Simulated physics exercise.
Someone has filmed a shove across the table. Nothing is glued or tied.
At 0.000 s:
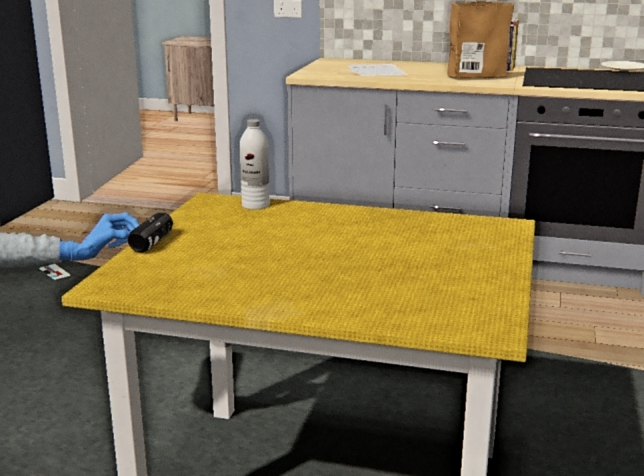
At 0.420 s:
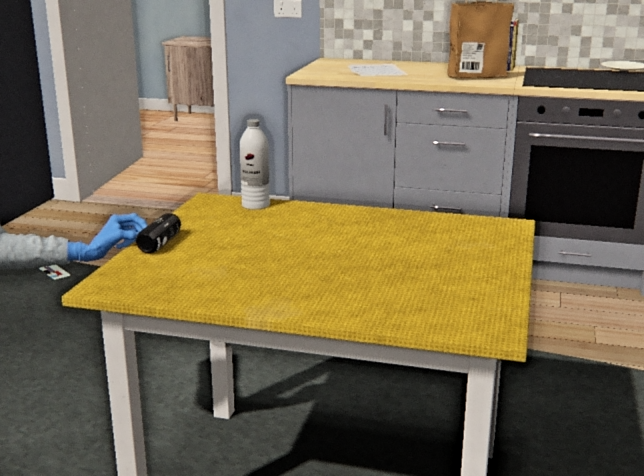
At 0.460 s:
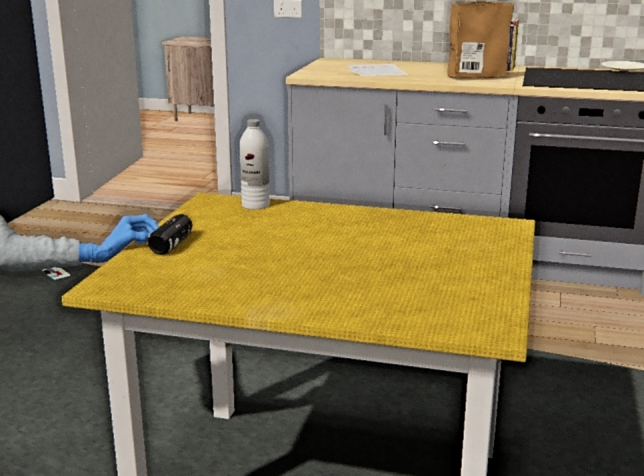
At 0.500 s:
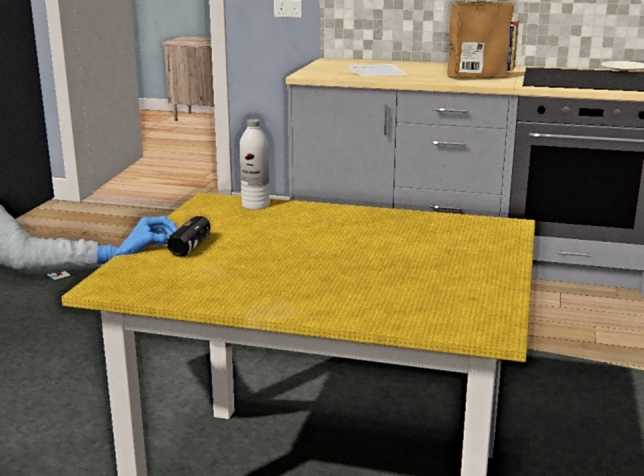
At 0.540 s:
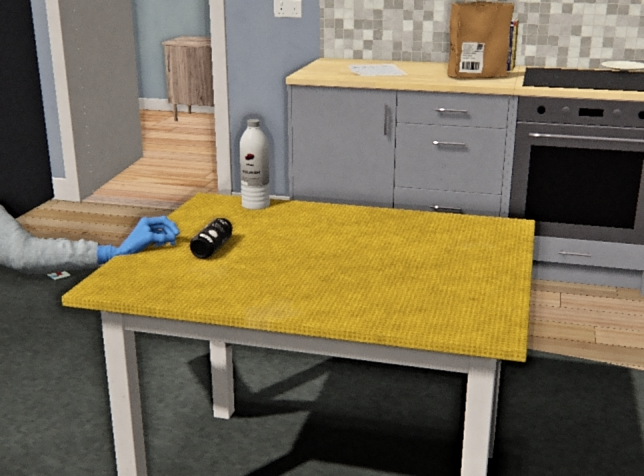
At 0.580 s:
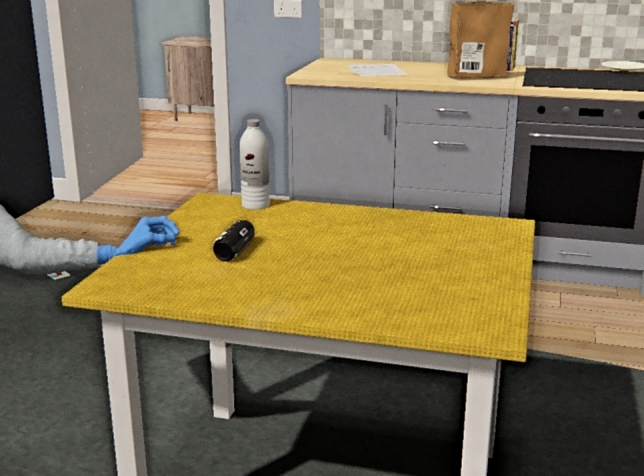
A blue-gloved hand pushes a black can, which rolls right across the yellow table.
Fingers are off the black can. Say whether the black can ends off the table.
The black can goes over the edge.
Around 0.78 s, black can displaced well along near (347, 251).
Around 1.08 s, black can displaced well along near (517, 267).
Around 1.28 s, black can now off the table.
Around 1.58 s, things are still on the move.
Finally (1.7 s), off the table, black can.
